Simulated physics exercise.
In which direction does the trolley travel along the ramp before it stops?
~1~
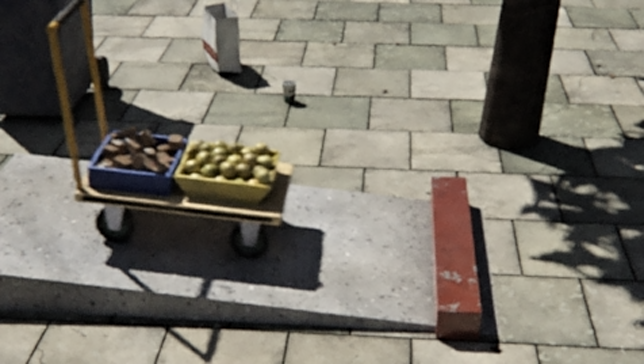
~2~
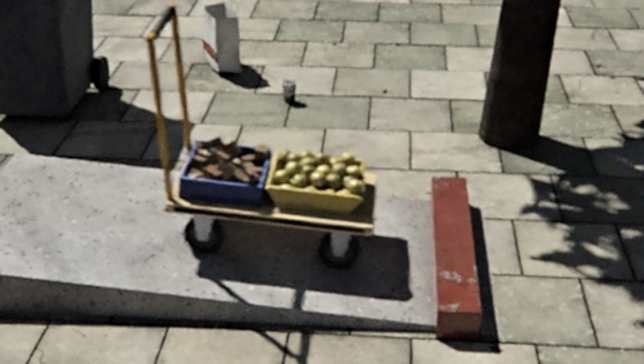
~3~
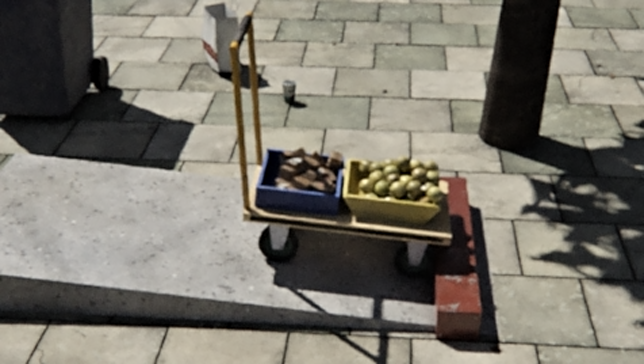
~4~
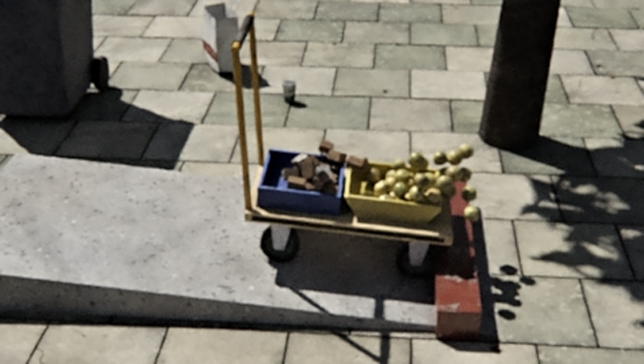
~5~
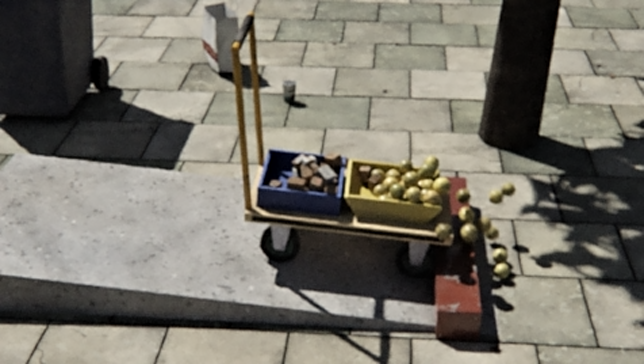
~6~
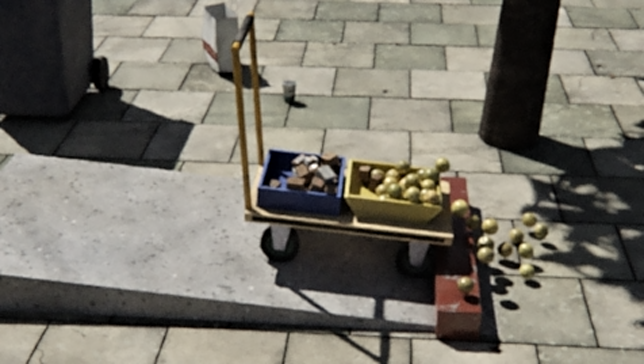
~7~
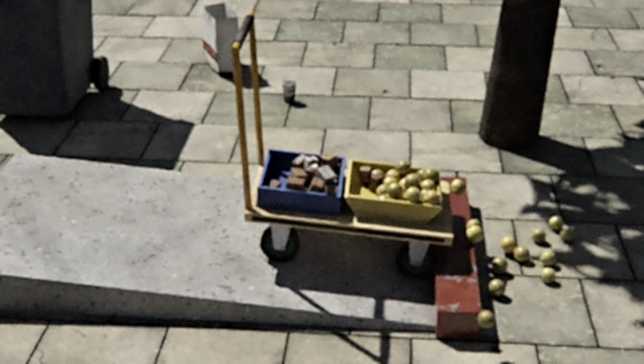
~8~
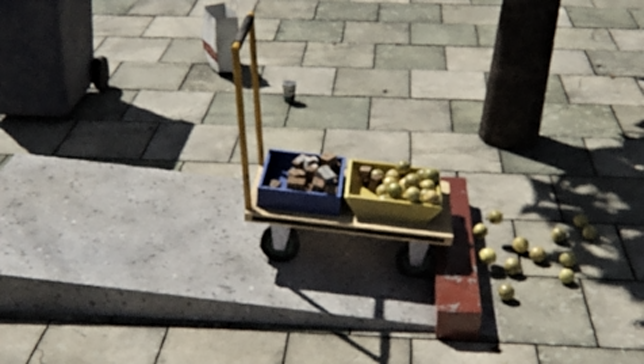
The trolley moves to the right, rolling down the ramp until it reaches the red sill.
